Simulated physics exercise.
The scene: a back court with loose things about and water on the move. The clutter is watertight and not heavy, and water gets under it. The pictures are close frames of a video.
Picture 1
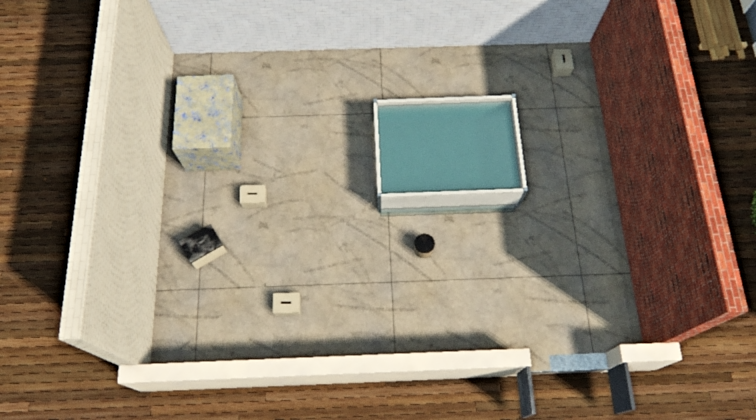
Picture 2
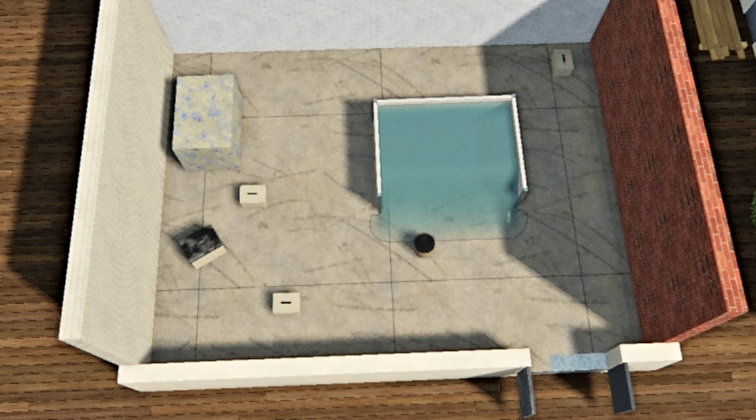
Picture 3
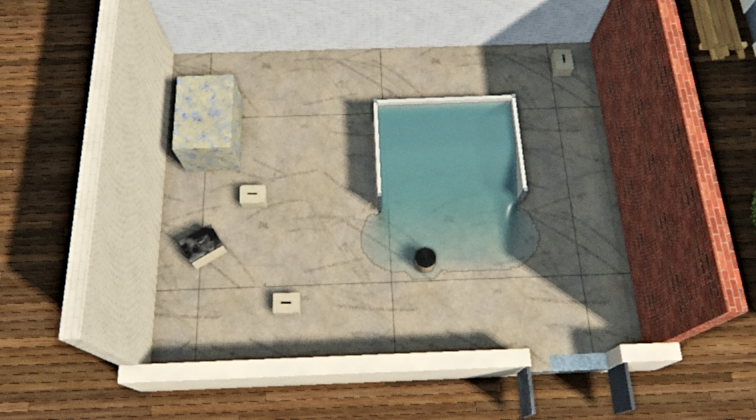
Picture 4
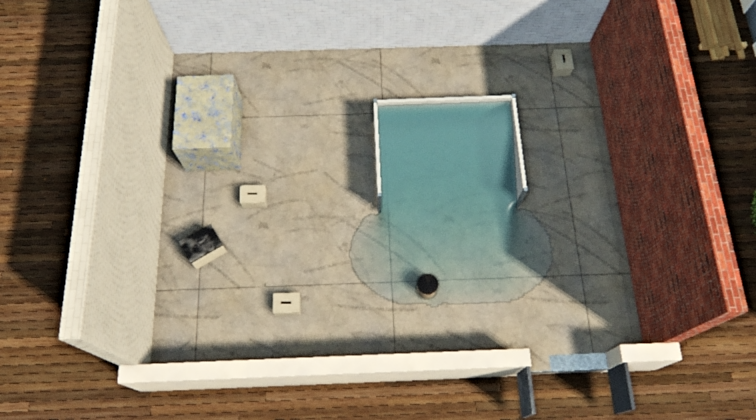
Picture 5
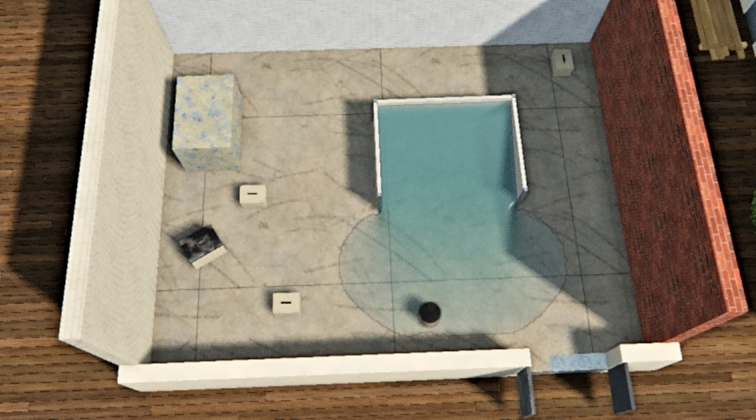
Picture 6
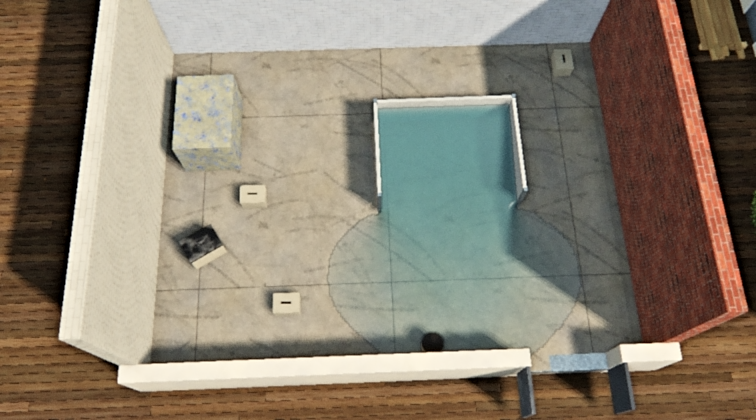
Water spilling from a walled tank across a stone courtyard floor, pushing a small dark pail toward the near wall.
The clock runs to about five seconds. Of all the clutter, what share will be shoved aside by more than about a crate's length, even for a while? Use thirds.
It is one to two thirds.
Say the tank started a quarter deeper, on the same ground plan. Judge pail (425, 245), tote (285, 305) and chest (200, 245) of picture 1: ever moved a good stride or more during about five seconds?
In turn: Shifted that much, moved that far, swept aside.
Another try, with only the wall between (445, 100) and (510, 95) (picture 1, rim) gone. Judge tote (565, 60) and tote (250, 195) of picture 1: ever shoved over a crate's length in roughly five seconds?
In that order: Pushed that far, not that far.
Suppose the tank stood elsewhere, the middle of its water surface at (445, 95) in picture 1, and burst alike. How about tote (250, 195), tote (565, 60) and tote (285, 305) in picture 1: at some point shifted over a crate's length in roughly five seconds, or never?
In turn: Short of that, no, pushed that far.
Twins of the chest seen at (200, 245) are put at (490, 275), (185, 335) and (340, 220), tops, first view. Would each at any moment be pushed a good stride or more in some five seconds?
In turn: Pushed that far, that far or more, never so far.
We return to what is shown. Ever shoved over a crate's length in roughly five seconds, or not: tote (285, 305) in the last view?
For that one: Moved that far.
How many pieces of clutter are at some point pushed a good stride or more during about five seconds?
That makes 2.
A moment on, 1 of 5 are well off their spots; 1 afloat.
Next, 1 of 5 are well off their spots; 1 afloat.
Later, 2 of 5 are well off their spots; 1 afloat.
In the end, 2 of 5 are well off their spots, and 2 have been at some point; 1 afloat.
